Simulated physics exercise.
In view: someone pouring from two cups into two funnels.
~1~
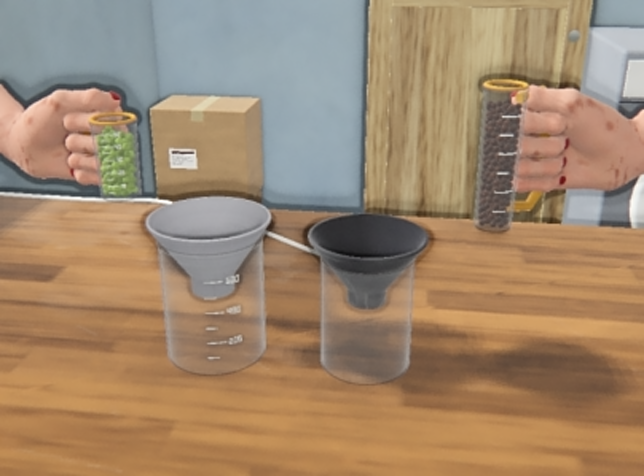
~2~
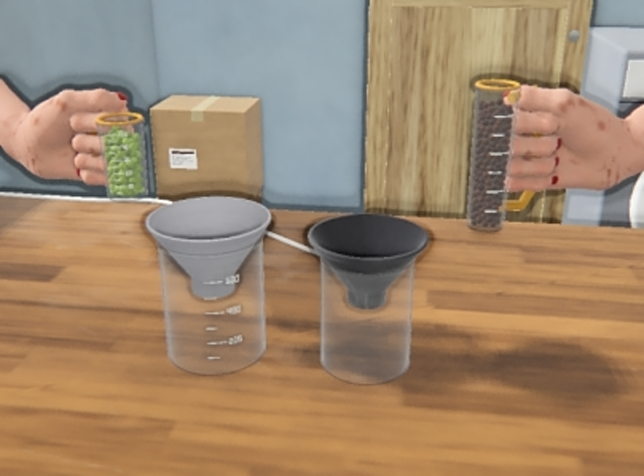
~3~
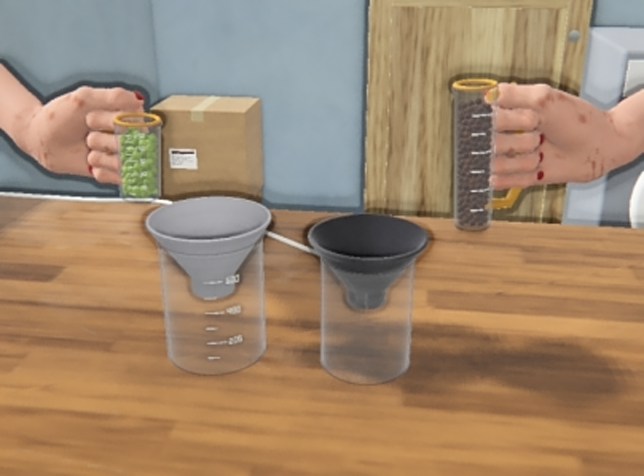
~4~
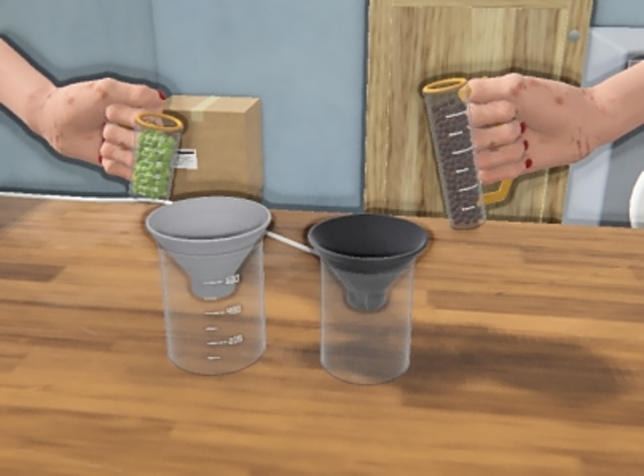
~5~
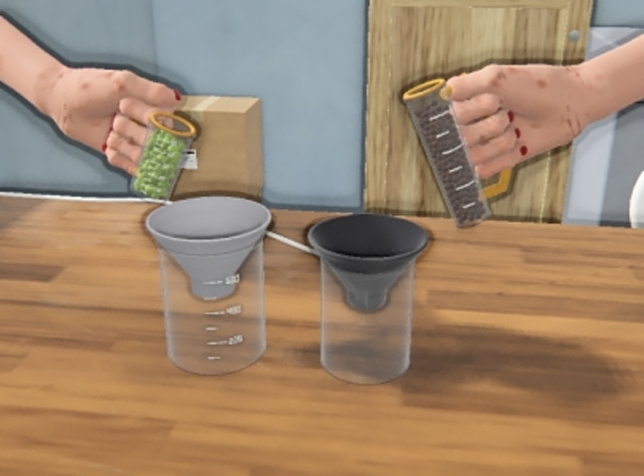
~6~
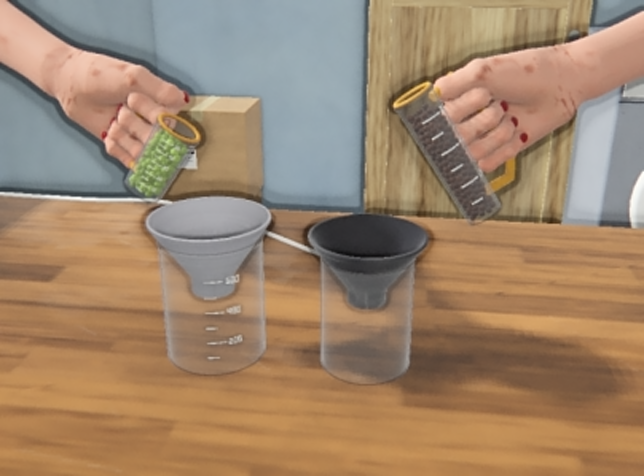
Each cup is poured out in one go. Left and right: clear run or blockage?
The left funnel empties into its jar and the right funnel empties into its jar.
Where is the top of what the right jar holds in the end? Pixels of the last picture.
Close to (387, 345).
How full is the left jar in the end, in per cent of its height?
Roughly 10 in a hundred.
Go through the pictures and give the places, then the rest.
The first picture shows left funnel near (210, 227), outlet at (214, 289), about 6 pieces wide; left cup near (117, 158), holding dried peas; right funnel near (368, 245), outlet at (366, 301), about 5 pieces wide; right cup near (499, 158), holding chocolate balls.
The second picture shows left cup near (124, 158), upright; right cup near (491, 158), upright.
The third picture shows left cup near (139, 159), tipped 3°; right cup near (474, 157), tipped 3°.
The fourth picture shows left cup near (154, 159), tipped 13°; right cup near (457, 156), tipped 13°.
The fifth picture shows left cup near (161, 159), tipped 23°; right cup near (449, 156), tipped 23°.
The sixth picture shows left funnel near (210, 227), outlet at (214, 289); left cup near (161, 159), tipped 34°; right funnel near (368, 245), outlet at (366, 301); right cup near (449, 156), tipped 34°.
Then, 0.31 s on from there, left, the whole lot still in the cup; right, the whole lot still in the cup.
Then, 0.71 s on from there, left, all but a few still in the cup, only a few in or over the funnel; right, the whole lot still in the cup.
Then, 1.13 s on from there, left, the bulk still in the cup, a little in or over the funnel, a little down in the jar; right, the bulk still in the cup, a little in or over the funnel, a little down in the jar.
In the end, left, the whole lot down in the jar; right, the whole lot down in the jar.
